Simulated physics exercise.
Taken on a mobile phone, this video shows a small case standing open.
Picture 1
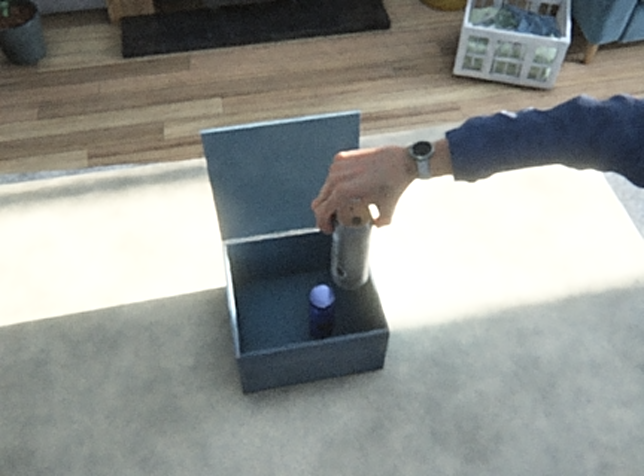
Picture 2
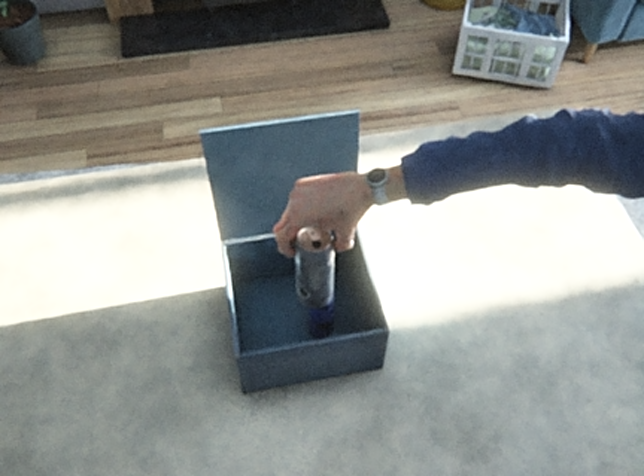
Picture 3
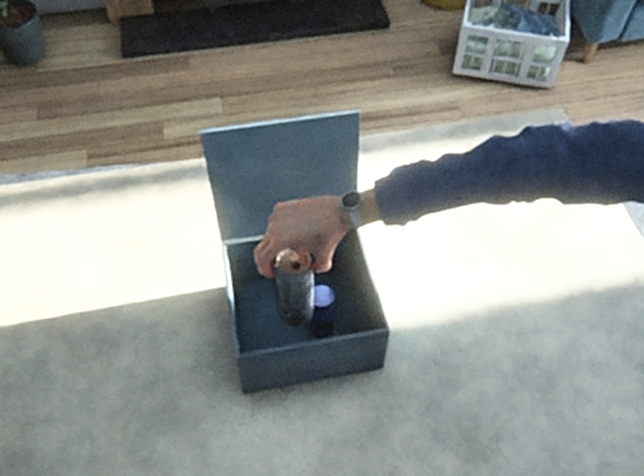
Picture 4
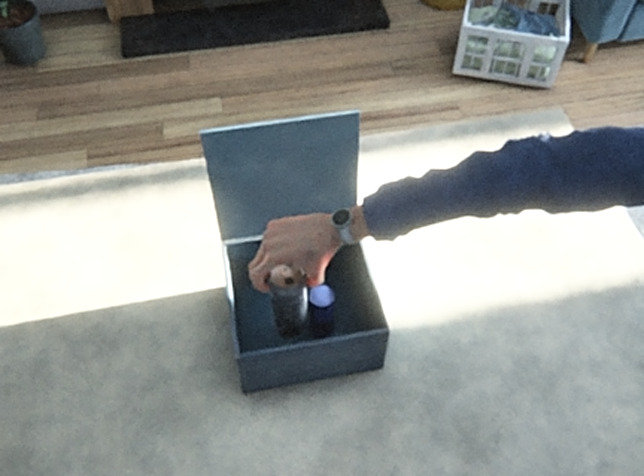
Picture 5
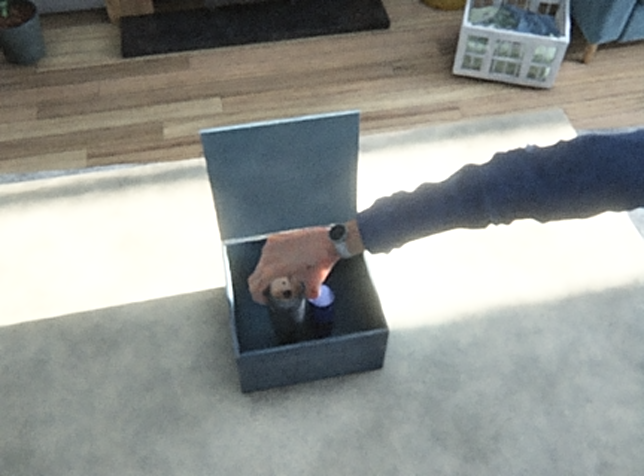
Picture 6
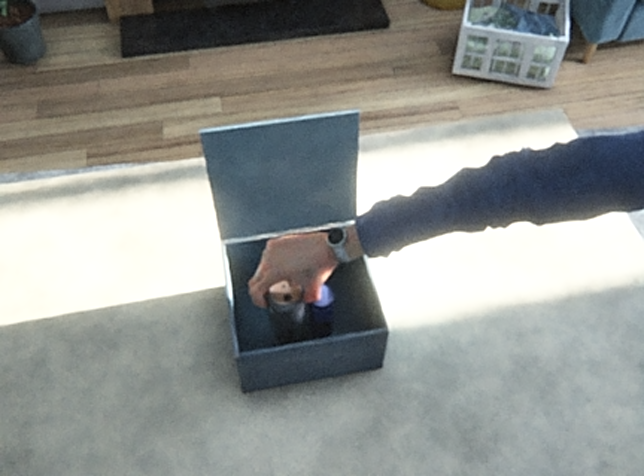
A hand lowers a grey can into an open box, beside a small blue container.
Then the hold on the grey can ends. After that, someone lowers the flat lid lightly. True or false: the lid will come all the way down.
False.
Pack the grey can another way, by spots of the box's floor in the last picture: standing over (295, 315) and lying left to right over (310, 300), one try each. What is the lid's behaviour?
In the first case it will not close; in the second case it closes.
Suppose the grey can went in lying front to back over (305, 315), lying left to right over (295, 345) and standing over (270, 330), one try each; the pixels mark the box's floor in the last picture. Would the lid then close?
So, one: It drops fully; two: It drops fully; three: It remains raised.
Then, 1.00 s after the last picture, lid starting down.
Then, 1.40 s after the last picture, lid 70° above the rim.
Then, 1.70 s after the last picture, lid 46° above the rim.
Then, 1.90 s after the last picture, lid 26° above the rim.
At rest, lid 17° above the rim; both in place. Seen from the same camera at the end, grey can near (287, 317).
